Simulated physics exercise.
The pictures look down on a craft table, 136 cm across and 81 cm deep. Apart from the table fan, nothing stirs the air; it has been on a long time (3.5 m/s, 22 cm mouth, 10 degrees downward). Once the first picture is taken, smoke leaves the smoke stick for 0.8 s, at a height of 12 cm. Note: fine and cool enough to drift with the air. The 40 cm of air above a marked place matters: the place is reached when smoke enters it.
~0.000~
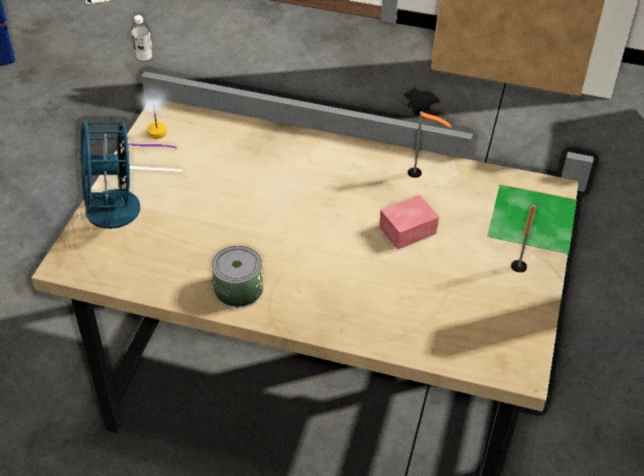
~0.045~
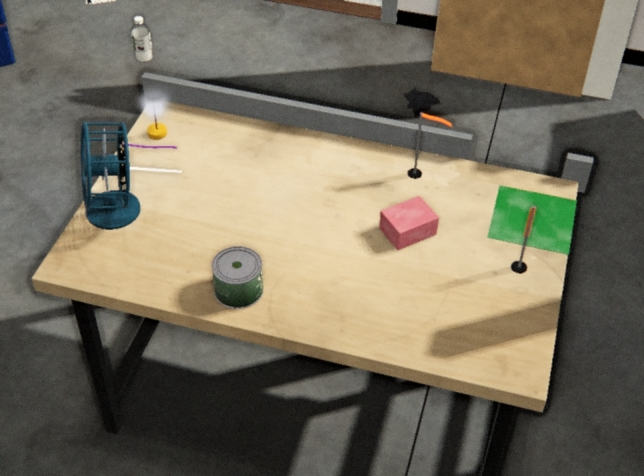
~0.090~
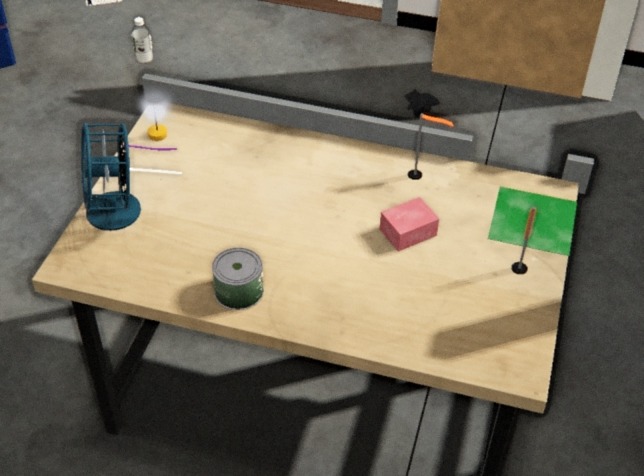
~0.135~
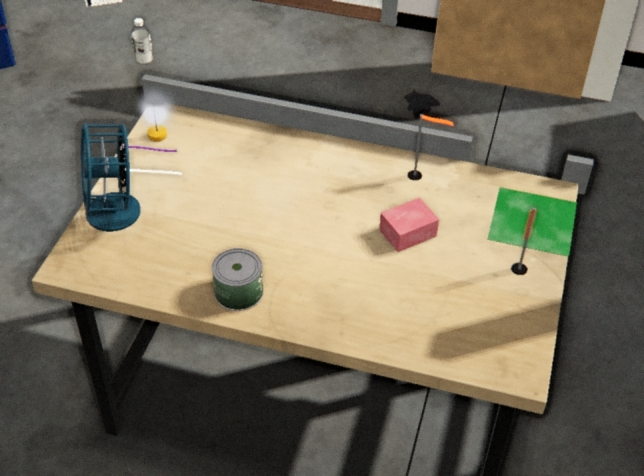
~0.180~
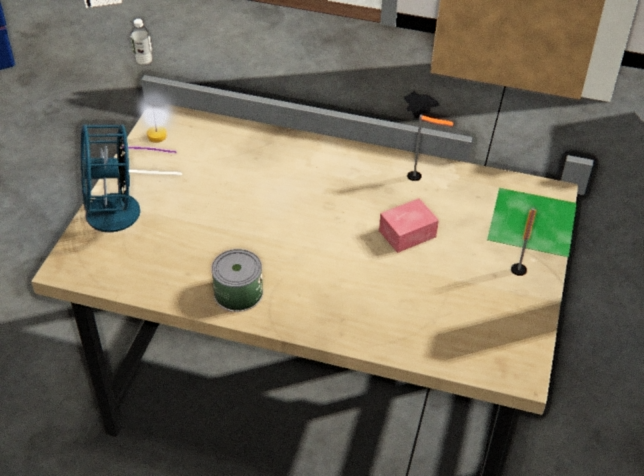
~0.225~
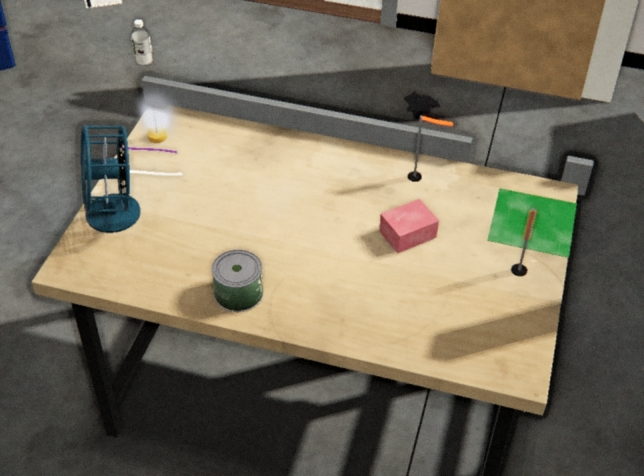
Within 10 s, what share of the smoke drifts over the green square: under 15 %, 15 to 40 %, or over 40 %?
Under 15 %.
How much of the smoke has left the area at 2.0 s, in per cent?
About 20 % by then.
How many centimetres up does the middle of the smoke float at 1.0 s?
The middle is at about 8 cm above the surface.
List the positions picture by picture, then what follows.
The smoke is thickest near (152, 101), the smoke stick stands at (154, 107) and the table fan is at (104, 165), in the first picture.
The smoke is thickest near (154, 103) and the green square is centred on (533, 219), in the second picture.
The smoke is thickest near (154, 106), a ribbon ends at (452, 125) and a ribbon ends at (527, 238), in the third picture.
The smoke is thickest near (155, 108), the top of a block is at (410, 216) and the top of a tin is at (237, 266), in the fourth picture.
The smoke is thickest near (155, 110), in the fifth picture.
The smoke is thickest near (156, 113), a ribbon ends at (452, 124) and a ribbon ends at (526, 240), in the sixth picture.
By 1.0 s, 0 % is gone from the area; 0 % has passed over the green square, and the middle of the rest is near (164, 140).
By 2.0 s, 18 % is gone from the area; 0 % has passed over the green square, and the middle of the rest is near (264, 109).
By 4.0 s, 81 % is gone from the area; 3 % has passed over the green square, and the middle of the rest is near (419, 66).
By 10.0 s, 100 % is gone from the area; 3 % has passed over the green square.
